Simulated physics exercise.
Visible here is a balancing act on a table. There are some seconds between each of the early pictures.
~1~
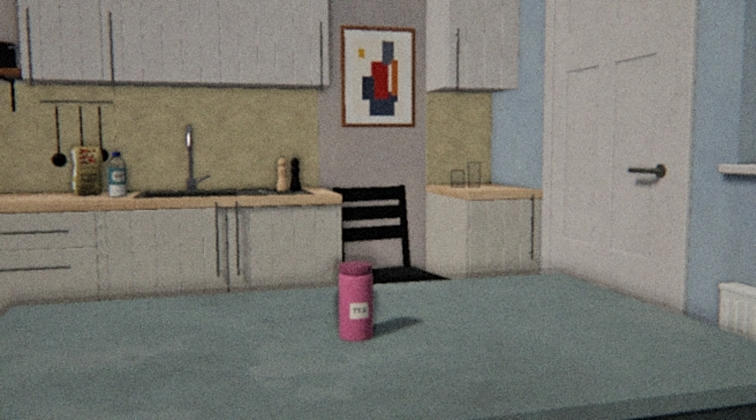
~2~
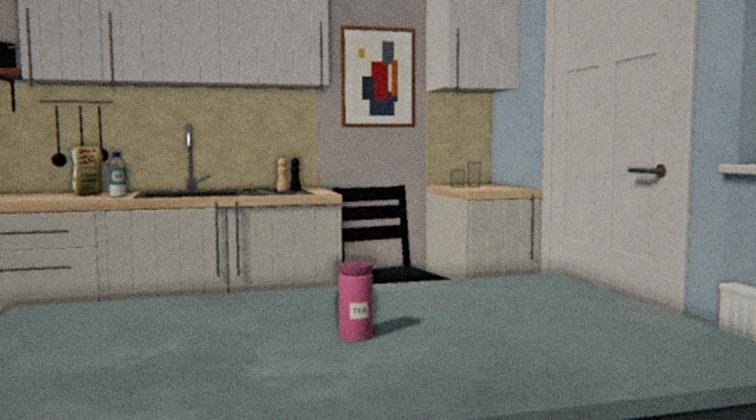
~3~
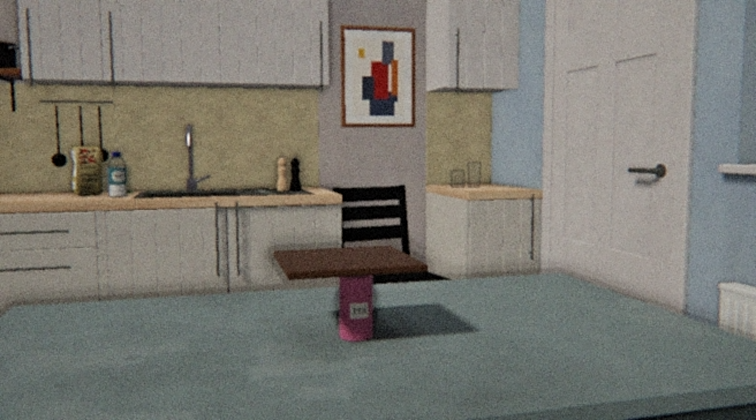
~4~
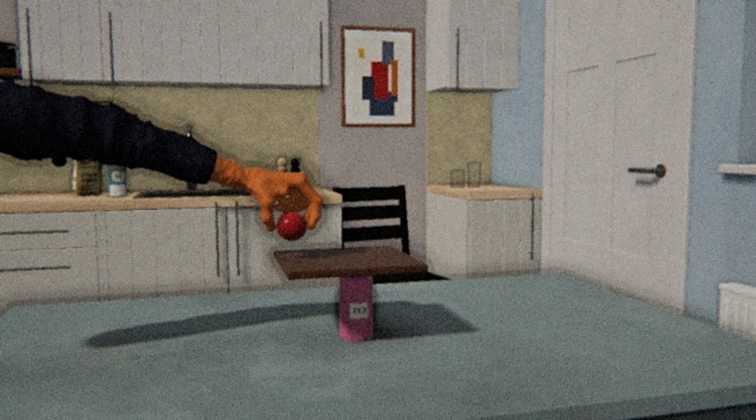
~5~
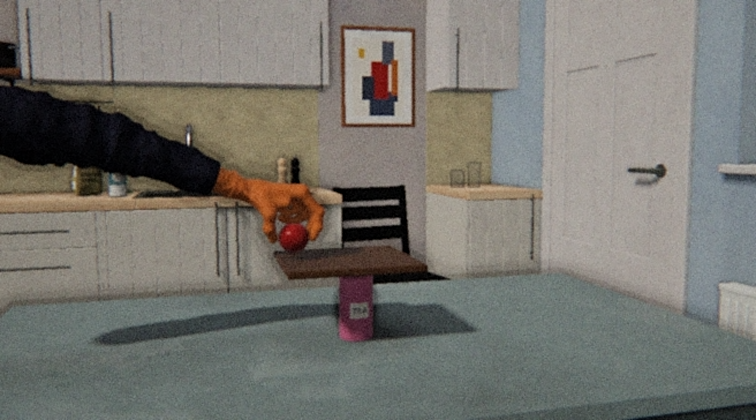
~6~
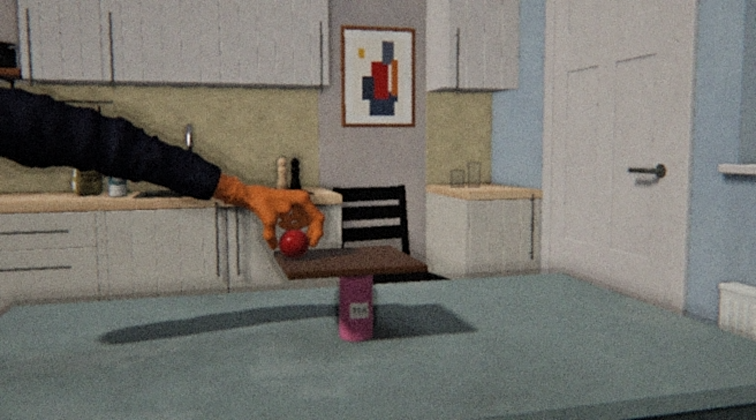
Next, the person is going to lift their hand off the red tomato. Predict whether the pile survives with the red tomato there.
The stack is going to be upset.
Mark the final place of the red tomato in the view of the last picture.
Somewhere around (281, 327) in the last picture.
Then, 0.40 s later than the last frame, red tomato now fallen; brown lid on its side.
Then, 0.80 s later than the last frame, brown lid now fallen.
When it is over, fallen, brown lid and red tomato; pink jar as before. End places, in pixels of the last picture, red tomato near (281, 327). The stack gives way.
